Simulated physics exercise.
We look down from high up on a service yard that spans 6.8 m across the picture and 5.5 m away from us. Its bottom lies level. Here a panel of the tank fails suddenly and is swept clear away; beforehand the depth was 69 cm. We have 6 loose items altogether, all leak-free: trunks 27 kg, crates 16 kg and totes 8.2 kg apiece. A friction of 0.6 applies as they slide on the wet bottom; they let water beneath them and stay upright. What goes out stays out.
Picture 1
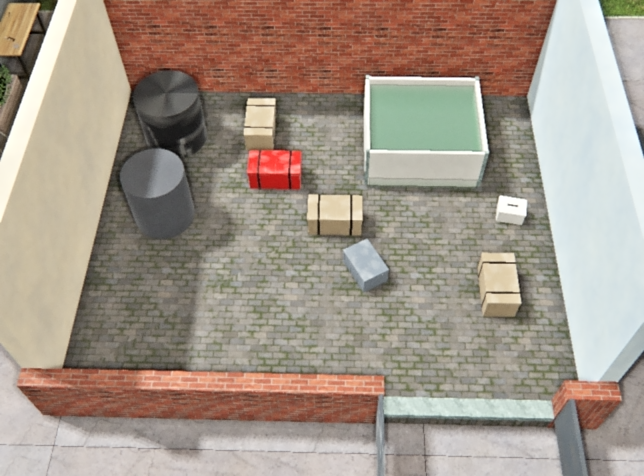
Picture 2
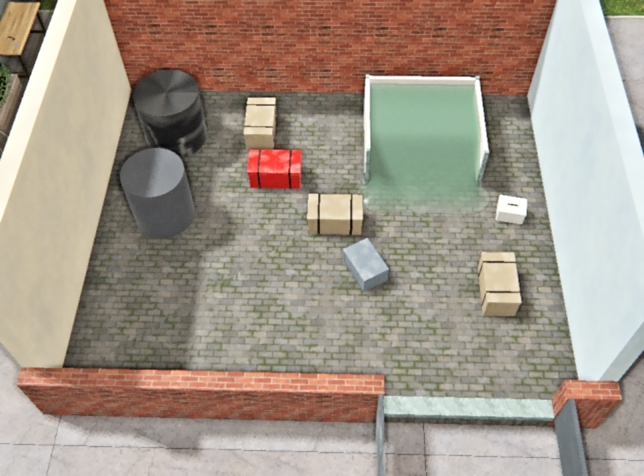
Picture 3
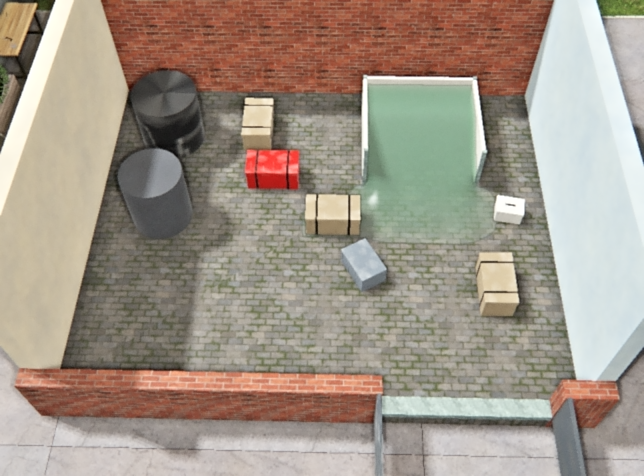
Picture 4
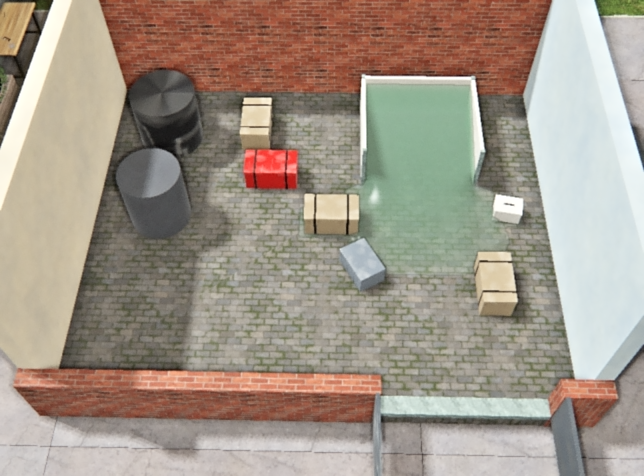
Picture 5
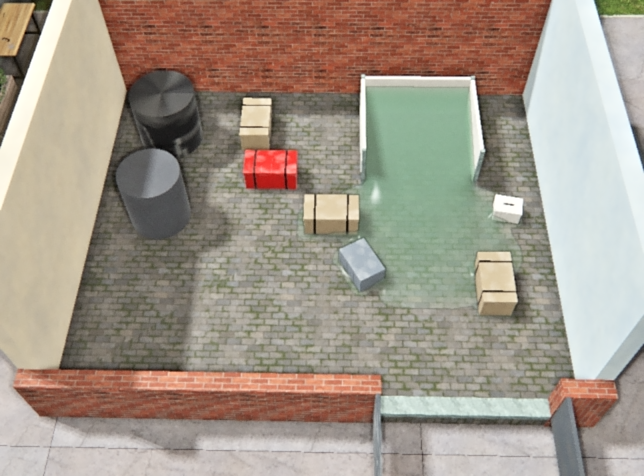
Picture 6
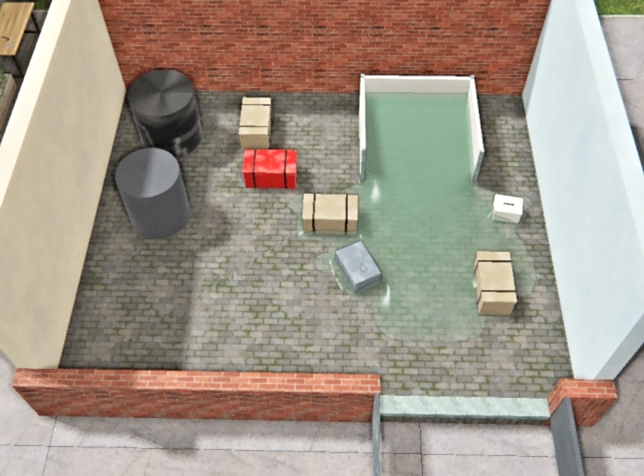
In a walled service yard seen from above, the front panel of a tank disappears and green water spreads forward across the paving, flowing around nearby crates and a pale box, while the grey-blue tote shifts slightly.
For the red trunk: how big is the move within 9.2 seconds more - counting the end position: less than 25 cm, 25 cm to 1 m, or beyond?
It comes to rest near its start.
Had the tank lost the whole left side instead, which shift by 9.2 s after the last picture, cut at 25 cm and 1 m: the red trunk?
Then the red trunk travels far.
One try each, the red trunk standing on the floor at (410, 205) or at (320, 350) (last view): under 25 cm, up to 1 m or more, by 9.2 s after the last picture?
Try one, it is swept a long way; try two, it is swept a long way.
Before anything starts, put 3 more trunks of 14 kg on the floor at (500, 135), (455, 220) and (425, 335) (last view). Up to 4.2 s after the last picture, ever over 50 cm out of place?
From first to last: Does not reach it, surpasses it, surpasses it.
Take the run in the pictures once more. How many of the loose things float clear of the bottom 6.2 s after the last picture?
I'd say 0 of them.
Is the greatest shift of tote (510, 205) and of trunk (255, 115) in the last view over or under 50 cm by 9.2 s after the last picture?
The first never reached the threshold, and the second never reached the threshold.
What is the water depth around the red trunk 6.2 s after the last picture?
About 0 cm.
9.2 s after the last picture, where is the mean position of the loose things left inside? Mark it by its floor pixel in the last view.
Near (289, 210).
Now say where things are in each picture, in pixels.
The red trunk at (274, 162), on the bottom; water covers 2.5 m2; 0 of 6 have shifted, in the first picture.
The red trunk at (275, 161) rests on the ground; 3.5 m2 under water; 0 of 6 have shifted, in the second picture.
The red trunk at (272, 162), on the bottom; 4.8 m2 under water; 0 of 6 have shifted, in the third picture.
The red trunk at (271, 161), on the bottom; 6.1 m2 under water; 0 of 6 have shifted, in the fourth picture.
The red trunk at (270, 162), on the bottom; 7.6 m2 under water; 0 of 6 have shifted, in the fifth picture.
The red trunk at (270, 161) rests on the ground; 9.3 m2 under water; 1 of 6 have shifted, in the sixth picture.
Then, 1.2 s after the last picture the red trunk is near (270, 161), 0.0 m from its start, aground; 0 of 6 are out; 1 afloat.
Then, 3.8 s after the last picture the red trunk is near (270, 161), 0.0 m from its start, aground; 1 of 6 are out; 0 afloat.
Then, 6.2 s after the last picture the red trunk is near (270, 161), 0.0 m from its start, aground; 1 of 6 are out; 0 afloat.
Then, 9.2 s after the last picture the red trunk is near (270, 161), 0.0 m from its start, aground; 1 of 6 are out; 0 afloat.
